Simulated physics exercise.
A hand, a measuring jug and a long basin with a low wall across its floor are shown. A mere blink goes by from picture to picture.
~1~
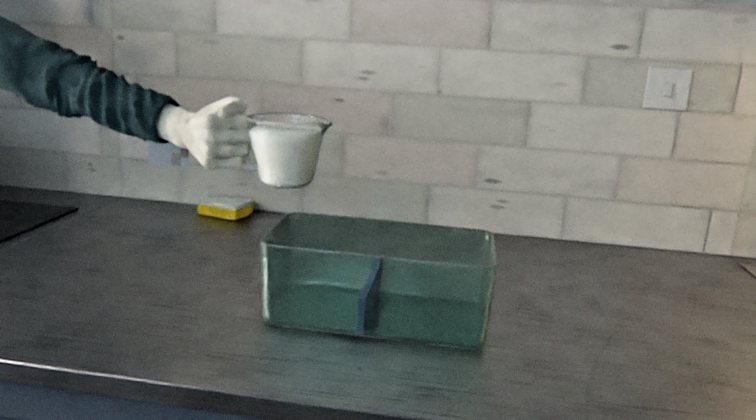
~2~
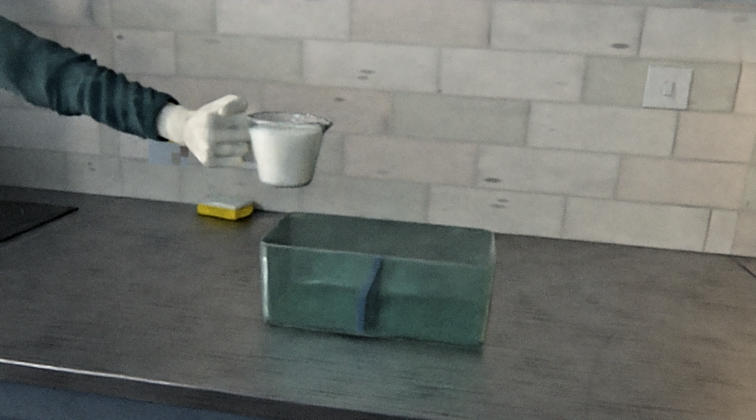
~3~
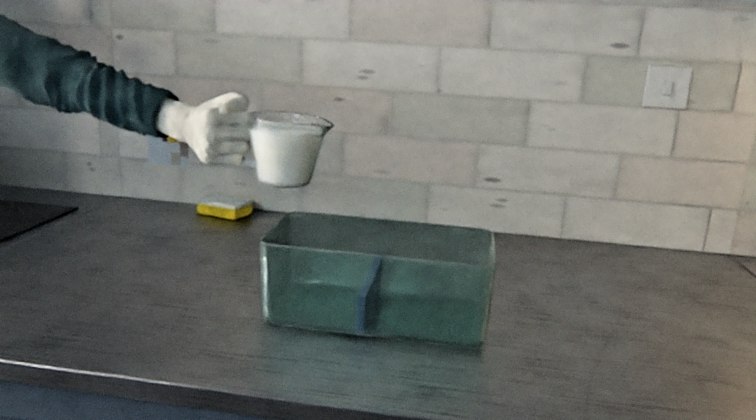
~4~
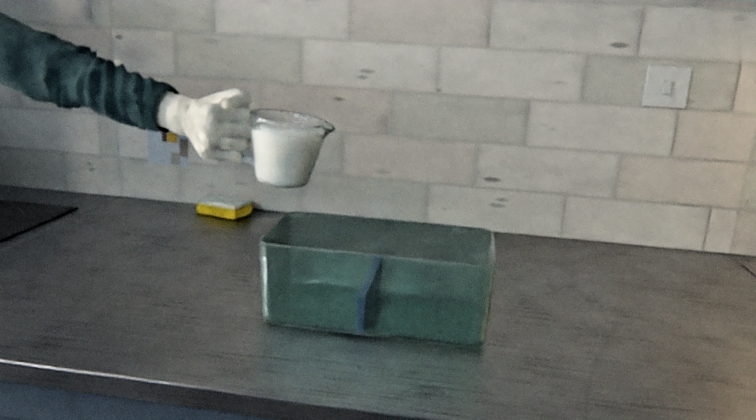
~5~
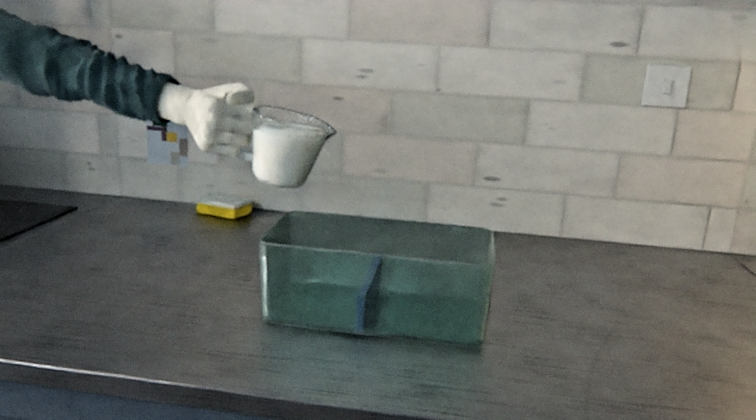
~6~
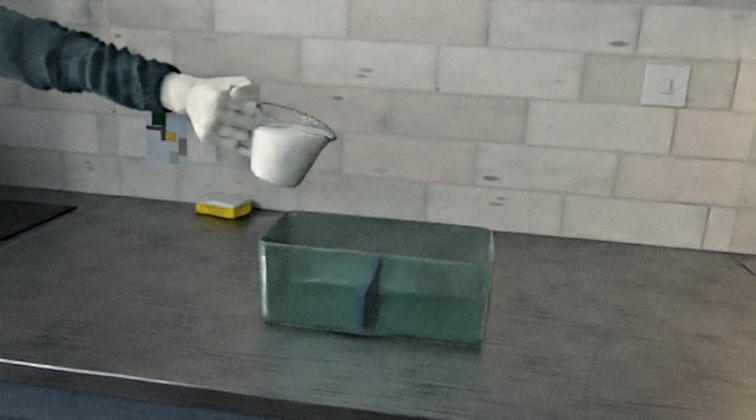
A gloved hand held a measuring jug of milk almost upright above a long clear basin with a low wall inside, then gradually tilted the jug a little to the right, its rim dipping slightly.
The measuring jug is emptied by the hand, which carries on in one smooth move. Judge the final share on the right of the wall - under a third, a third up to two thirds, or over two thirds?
My call is that the right side misses a third.
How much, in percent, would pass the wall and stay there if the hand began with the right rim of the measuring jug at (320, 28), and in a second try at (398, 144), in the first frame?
You'd get around 30 per cent and then around 95 per cent.
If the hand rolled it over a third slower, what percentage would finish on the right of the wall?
Estimate: Around 35 %.
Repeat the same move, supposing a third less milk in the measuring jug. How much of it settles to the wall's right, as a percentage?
It comes to near 5 per cent.
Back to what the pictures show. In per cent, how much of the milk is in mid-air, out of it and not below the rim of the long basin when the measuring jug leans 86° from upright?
It's about 25 per cent.
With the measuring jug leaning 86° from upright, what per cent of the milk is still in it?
My estimate is close to 45 percent remaining.
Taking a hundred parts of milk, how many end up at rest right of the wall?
That share comes out near 25 percent.
A moment on, the measuring jug is tipped on its side and 46 per cent is still to pour, 13 is left of the wall and 14 right of it.
Next, the measuring jug is tipped right over and 1 per cent is still to pour, 73 is left of the wall and 22 right of it.
Then the measuring jug is tipped right over and 0 per cent is still to pour, 75 is left of the wall and 24 right of it.
Later the measuring jug is tipped right over and 0 per cent is still to pour, 75 is left of the wall and 24 right of it.
In the end 75 per cent lies left of the wall, 24 right of it and 1 outside.
